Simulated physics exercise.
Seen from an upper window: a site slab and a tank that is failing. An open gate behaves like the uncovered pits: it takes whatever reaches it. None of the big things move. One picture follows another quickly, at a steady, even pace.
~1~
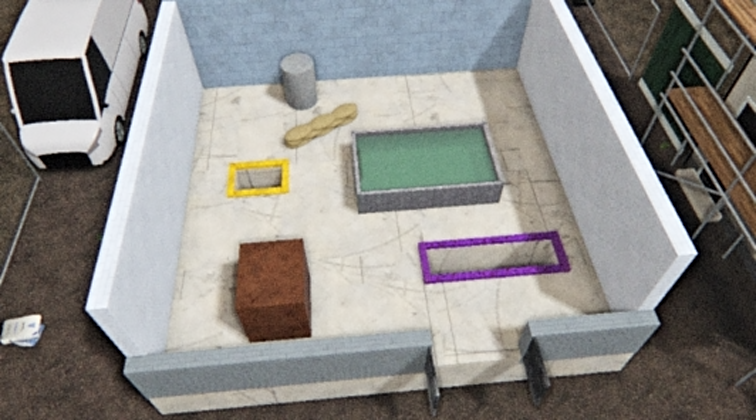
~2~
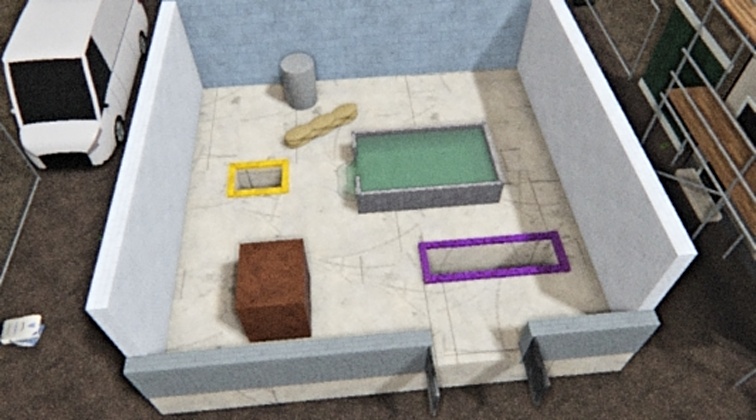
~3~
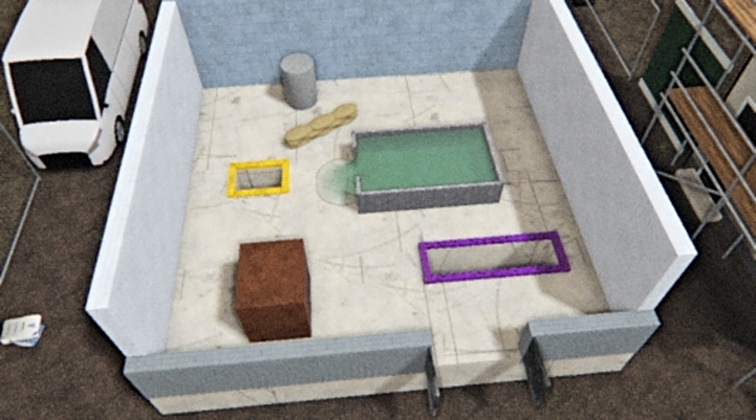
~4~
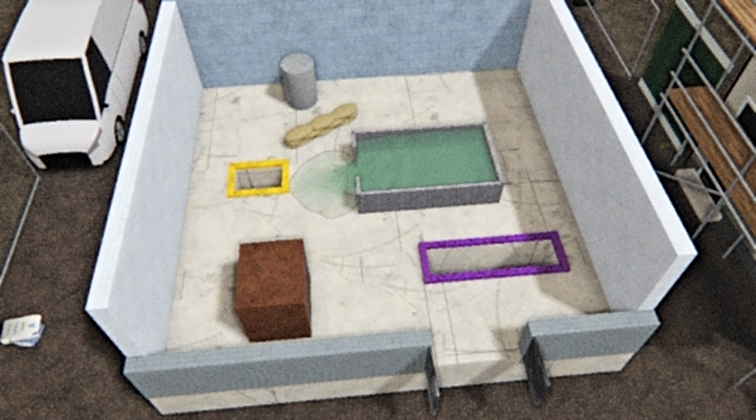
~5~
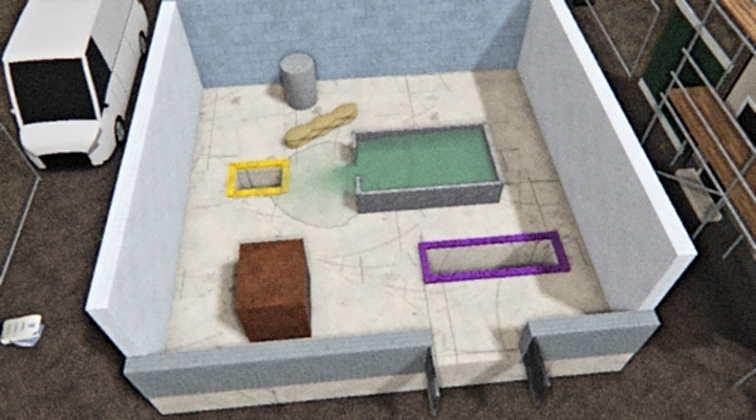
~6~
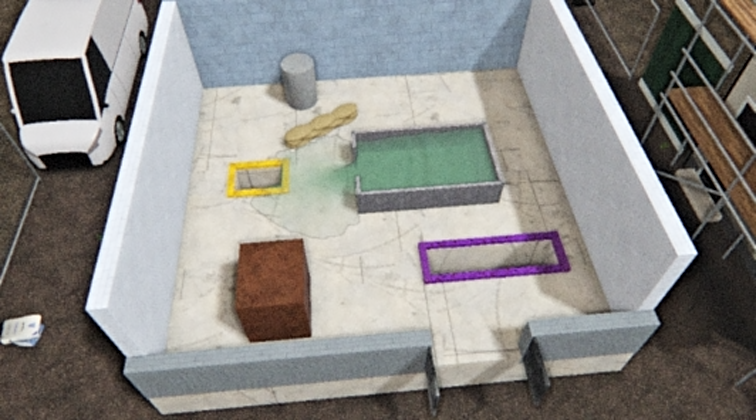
Green water sits still in a grey open tank on a walled concrete slab, between a yellow-edged pit and a purple-edged one. It then seeps out through the tank's left side and fans leftward in a thin, pale sheet, spreading past the sandbags to the yellow edging and toward the brown block.
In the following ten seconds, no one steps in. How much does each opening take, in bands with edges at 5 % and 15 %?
Gate: Less than 5 %, yellow pit: More than 15 %, purple pit: Less than 5 %.
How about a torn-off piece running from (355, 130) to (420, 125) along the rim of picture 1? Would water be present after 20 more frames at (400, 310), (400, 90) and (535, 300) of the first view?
Unsoaked, then soaked, then unsoaked.
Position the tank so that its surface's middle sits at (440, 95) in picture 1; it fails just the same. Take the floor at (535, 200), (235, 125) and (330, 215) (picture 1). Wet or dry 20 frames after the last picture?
Well, first one stays dry, second one got wet, third one got wet.
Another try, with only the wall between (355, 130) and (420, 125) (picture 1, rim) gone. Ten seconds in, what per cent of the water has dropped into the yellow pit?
Near 2 per cent for yellow.
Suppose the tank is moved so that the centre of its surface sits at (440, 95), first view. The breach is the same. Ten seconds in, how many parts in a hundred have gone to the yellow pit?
Share in the yellow pit - 6 in a hundred.
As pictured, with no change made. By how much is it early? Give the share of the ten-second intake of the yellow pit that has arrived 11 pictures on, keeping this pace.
I'd put it at about 35 per cent.
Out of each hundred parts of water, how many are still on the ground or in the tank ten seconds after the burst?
I'd say roughly 80 percent.
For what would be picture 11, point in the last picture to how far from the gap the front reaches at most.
Look around (183, 236).
A moment on, water covers 15 % of the floor; the gate 0 %, the yellow pit 3 %, the purple pit 0 %.
Next, water covers 25 % of the floor; the gate 0 %, the yellow pit 7 %, the purple pit 0 %.
Then, water covers 30 % of the floor; the gate 0 %, the yellow pit 11 %, the purple pit 0 %.
Later, water covers 40 % of the floor; the gate 0 %, the yellow pit 17 %, the purple pit 0 %.
In the end, water covers 70 % of the floor; the gate 0 %, the yellow pit 20 %, the purple pit 0 %.
